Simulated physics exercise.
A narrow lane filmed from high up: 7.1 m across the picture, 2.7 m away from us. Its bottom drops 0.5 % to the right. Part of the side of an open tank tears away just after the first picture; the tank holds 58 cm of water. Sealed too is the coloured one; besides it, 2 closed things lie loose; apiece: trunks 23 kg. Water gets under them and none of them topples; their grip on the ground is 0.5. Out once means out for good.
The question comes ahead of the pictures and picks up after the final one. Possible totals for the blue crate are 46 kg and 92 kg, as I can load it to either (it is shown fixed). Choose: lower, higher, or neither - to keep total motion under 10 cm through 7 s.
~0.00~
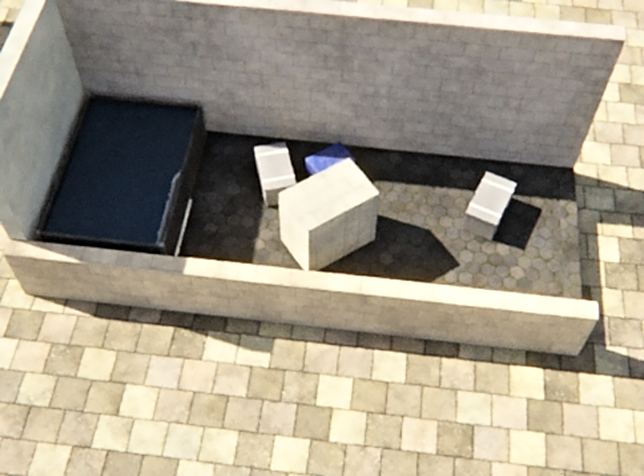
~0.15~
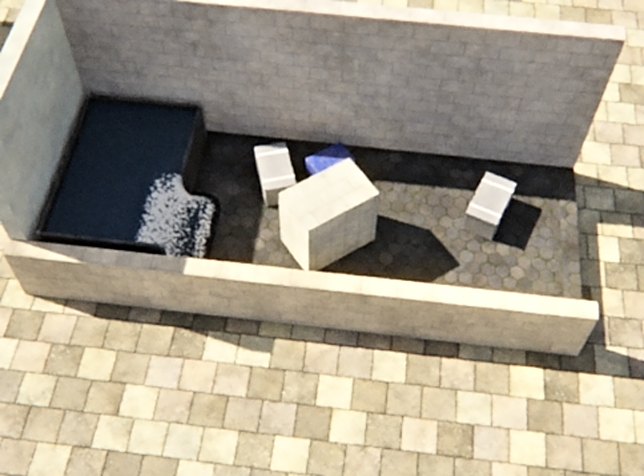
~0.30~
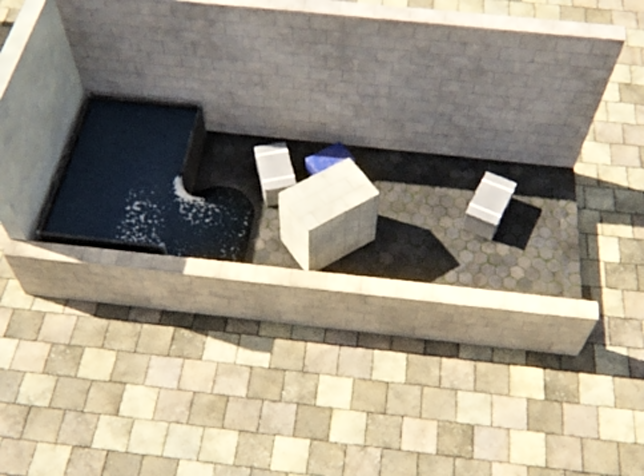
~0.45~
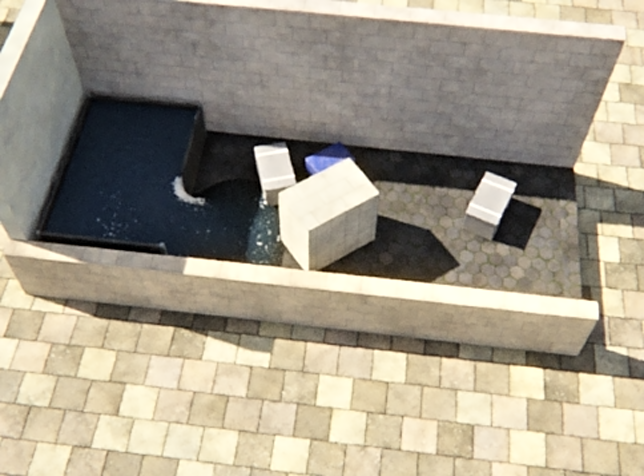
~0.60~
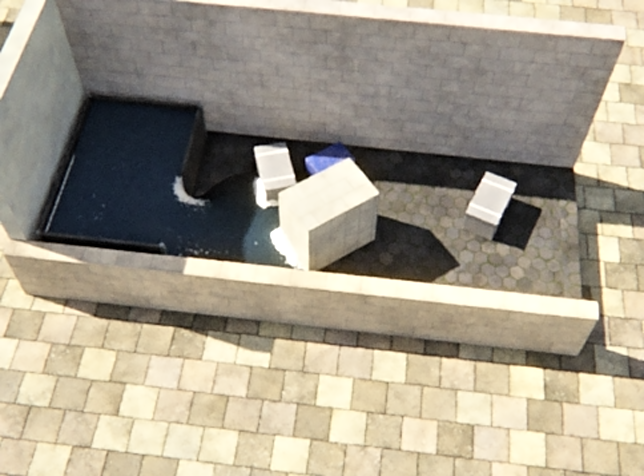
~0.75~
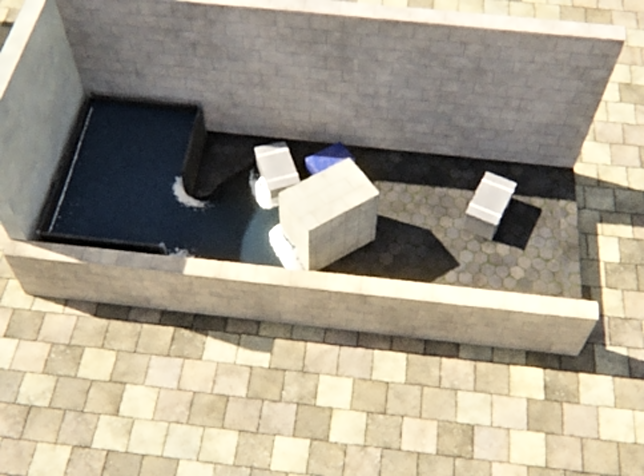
Higher.
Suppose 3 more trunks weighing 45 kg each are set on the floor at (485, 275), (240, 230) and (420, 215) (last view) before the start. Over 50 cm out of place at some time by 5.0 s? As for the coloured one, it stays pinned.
Sequence of outcomes: Crosses it, crosses it, does not cross it.
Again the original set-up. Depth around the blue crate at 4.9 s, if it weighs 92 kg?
Around 11 cm.
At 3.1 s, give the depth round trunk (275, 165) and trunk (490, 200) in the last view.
7 and 6 cm.
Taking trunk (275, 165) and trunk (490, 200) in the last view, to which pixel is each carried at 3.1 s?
Near (227, 141) and (542, 184).
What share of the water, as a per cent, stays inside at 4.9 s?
80 %.
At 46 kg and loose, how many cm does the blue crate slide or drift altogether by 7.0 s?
Total path: Approx. 120 cm.
After 1.4 s the blue crate would be 3 cm from its start with 46 kg and 0 cm from its start with 92 kg; 7 cm of water round it then.
After 3.1 s the blue crate would be 25 cm from its start with 46 kg and 0 cm from its start with 92 kg; 9 cm of water round it then.
After 4.9 s the blue crate would be 88 cm from its start with 46 kg and 0 cm from its start with 92 kg; 11 cm of water round it then.
After 7.0 s the blue crate would be 88 cm from its start with 46 kg and 0 cm from its start with 92 kg; 8 cm of water round it then.
